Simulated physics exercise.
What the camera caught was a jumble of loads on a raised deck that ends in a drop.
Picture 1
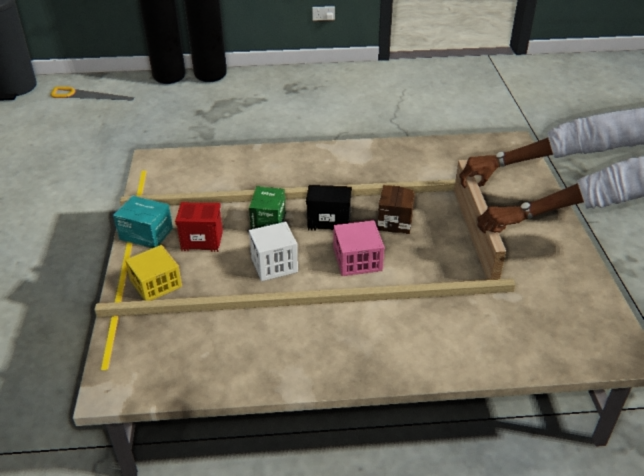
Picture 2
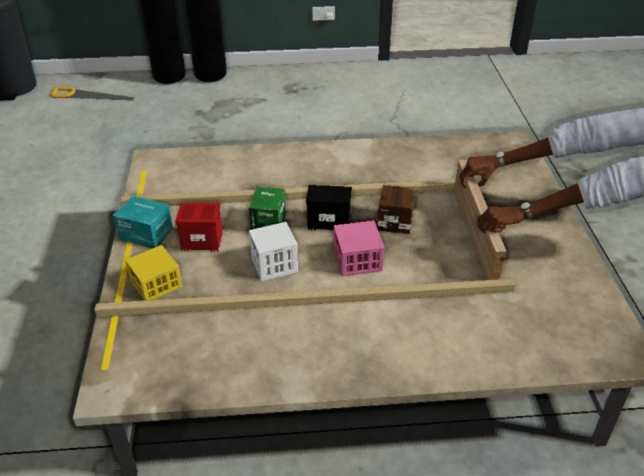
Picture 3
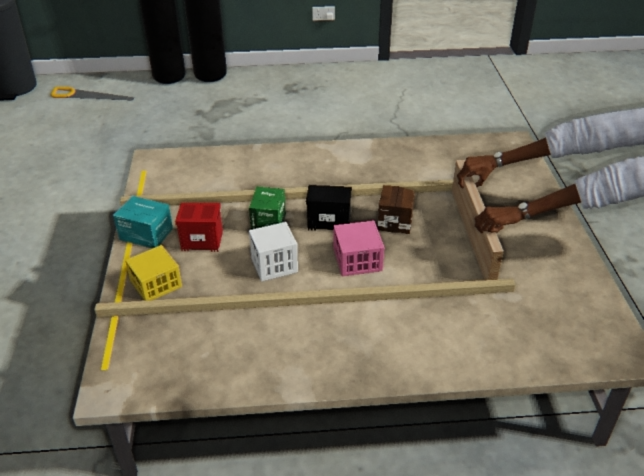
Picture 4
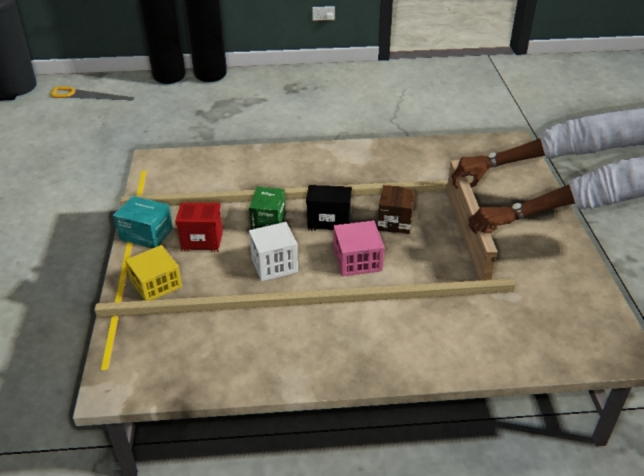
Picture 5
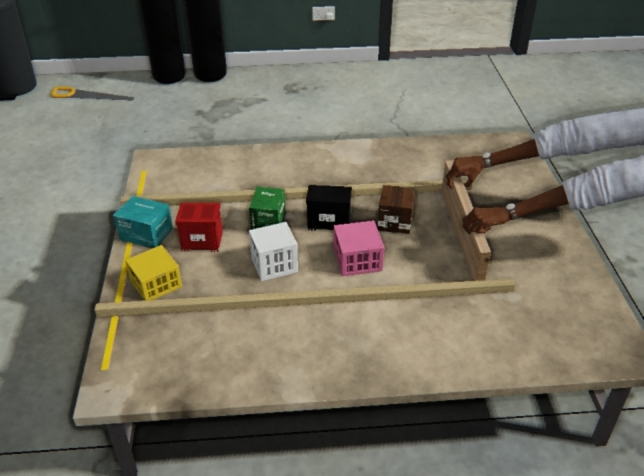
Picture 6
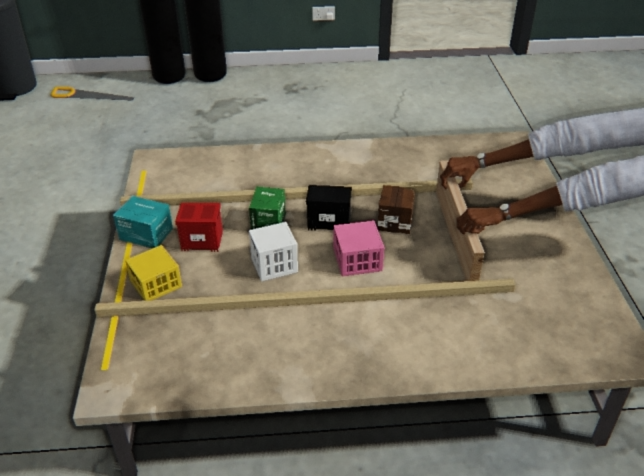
Two hands hold a wooden plank still, then slide it slightly left toward colored boxes.
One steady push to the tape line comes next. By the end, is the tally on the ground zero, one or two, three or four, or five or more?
The tally on the ground is five or more.
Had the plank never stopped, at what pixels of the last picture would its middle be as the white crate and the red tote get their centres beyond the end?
Near (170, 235) in the first case, near (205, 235) in the other.
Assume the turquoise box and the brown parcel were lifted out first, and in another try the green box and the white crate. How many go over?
6, then 5.
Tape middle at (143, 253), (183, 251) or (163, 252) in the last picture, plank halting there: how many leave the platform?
Respectively, 6, 4 and 6.
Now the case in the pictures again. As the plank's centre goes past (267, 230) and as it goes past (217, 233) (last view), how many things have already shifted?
First 7, then 8.
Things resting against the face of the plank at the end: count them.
1.
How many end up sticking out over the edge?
The number overhanging is 1.
Early on, none off yet; turquoise box at rest near (144, 222); yellow crate at rest near (154, 274); red tote travelled a little near (194, 228).
Finally, the number that fall off is five or more; lost, pink crate, black tote, white crate, green box, red tote, yellow crate and turquoise box.
